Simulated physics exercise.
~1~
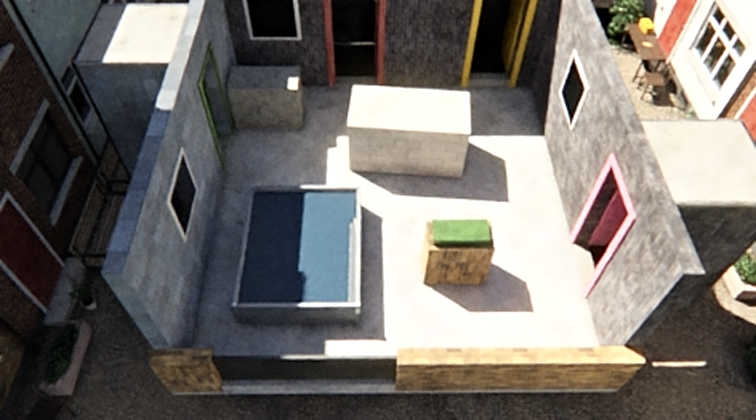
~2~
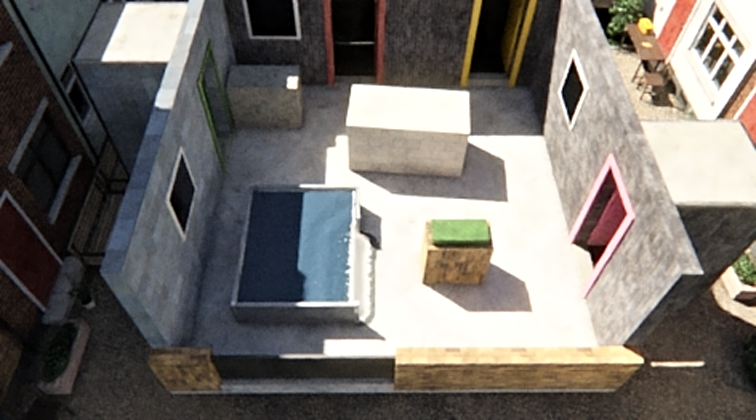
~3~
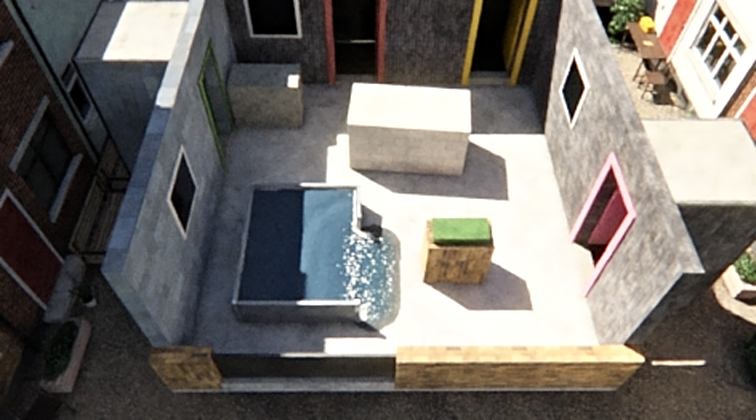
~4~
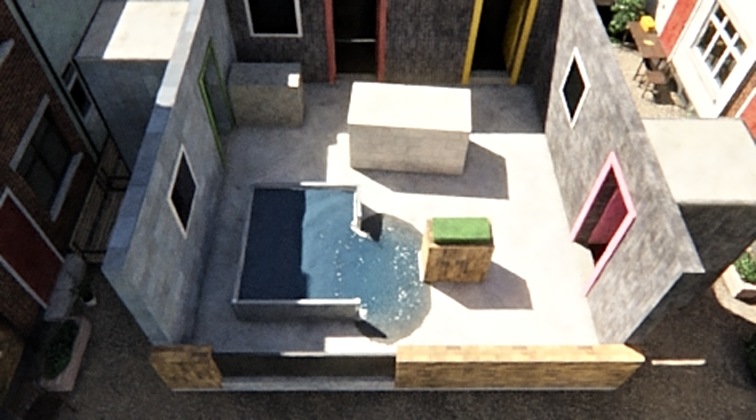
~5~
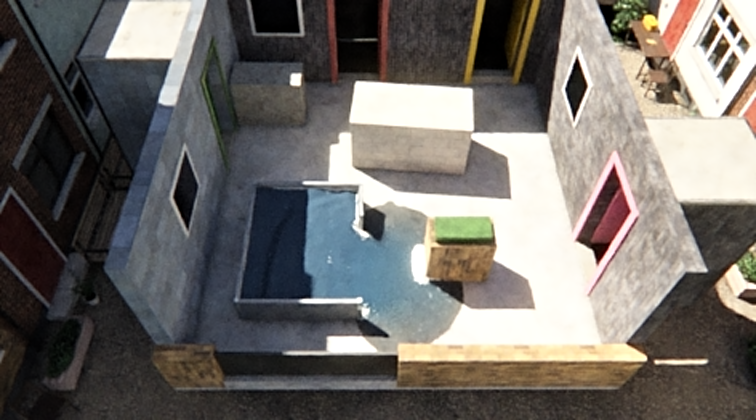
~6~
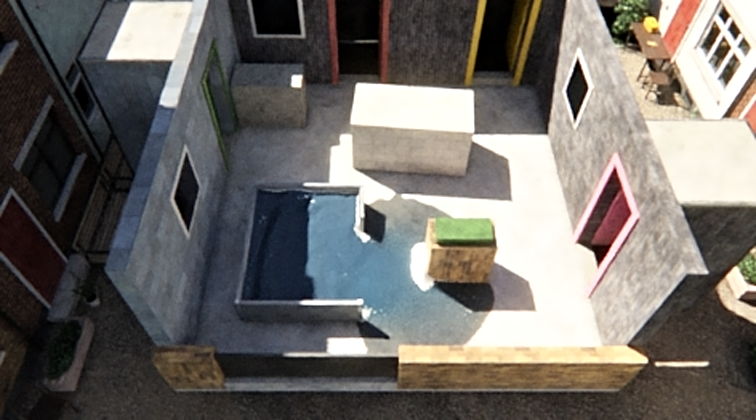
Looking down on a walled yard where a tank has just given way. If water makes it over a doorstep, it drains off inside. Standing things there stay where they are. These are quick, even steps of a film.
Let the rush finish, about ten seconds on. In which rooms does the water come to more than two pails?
Behind the yellow door, two pails or fewer; behind the red door, two pails or fewer; behind the green door, two pails or fewer; behind the pink door, more than two pails.
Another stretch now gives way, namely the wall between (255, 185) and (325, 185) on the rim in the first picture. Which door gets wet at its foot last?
You want the pink one.
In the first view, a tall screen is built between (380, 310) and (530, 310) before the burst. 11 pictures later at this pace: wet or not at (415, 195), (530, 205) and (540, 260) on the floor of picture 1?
Taking the points in the order given, they are inundated, inundated and inundated.
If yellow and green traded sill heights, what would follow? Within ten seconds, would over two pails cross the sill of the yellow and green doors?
The yellow door goes past the mark, the green door falls short.
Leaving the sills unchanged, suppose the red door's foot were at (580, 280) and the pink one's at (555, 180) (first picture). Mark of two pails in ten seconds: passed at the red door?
My reading: Red goes over.
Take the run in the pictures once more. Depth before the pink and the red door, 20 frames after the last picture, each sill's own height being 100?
First 190 percent, then 0 percent.
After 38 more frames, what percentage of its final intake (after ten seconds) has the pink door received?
Something like 80 in a hundred.
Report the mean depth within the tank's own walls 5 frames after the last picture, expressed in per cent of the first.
Estimate: Close to 62 %.
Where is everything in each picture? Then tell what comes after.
In the first frame, still water in the water tank at (302, 244).
In the second frame, the front is at (367, 237), out from the gap at (356, 272).
In the third frame, water pours out at (356, 271) and has run to (382, 232).
In the fourth frame, water pours out at (357, 270) and has run to (410, 229).
In the fifth frame, the front is at a hidden place, out from the gap at (359, 270).
In the sixth frame, water pours out at (359, 271) and has run to (487, 297).
A moment on, water covers 25 % of the floor; the yellow door not reached, the red door not reached, the green door not reached, the pink door not reached.
Next, water covers 40 % of the floor; the yellow door not reached, the red door not reached, the green door not reached, the pink door wet at the sill, nothing in.
Then, water covers 50 % of the floor; the yellow door not reached, the red door not reached, the green door not reached, the pink door under two buckets in.
Later, water covers 70 % of the floor; the yellow door wet at the sill, nothing in, the red door not reached, the green door wet at the sill, nothing in, the pink door over two buckets in.
In the end, water covers 95 % of the floor; the yellow door wet at the sill, nothing in, the red door wet at the sill, nothing in, the green door wet at the sill, nothing in, the pink door over two buckets in.
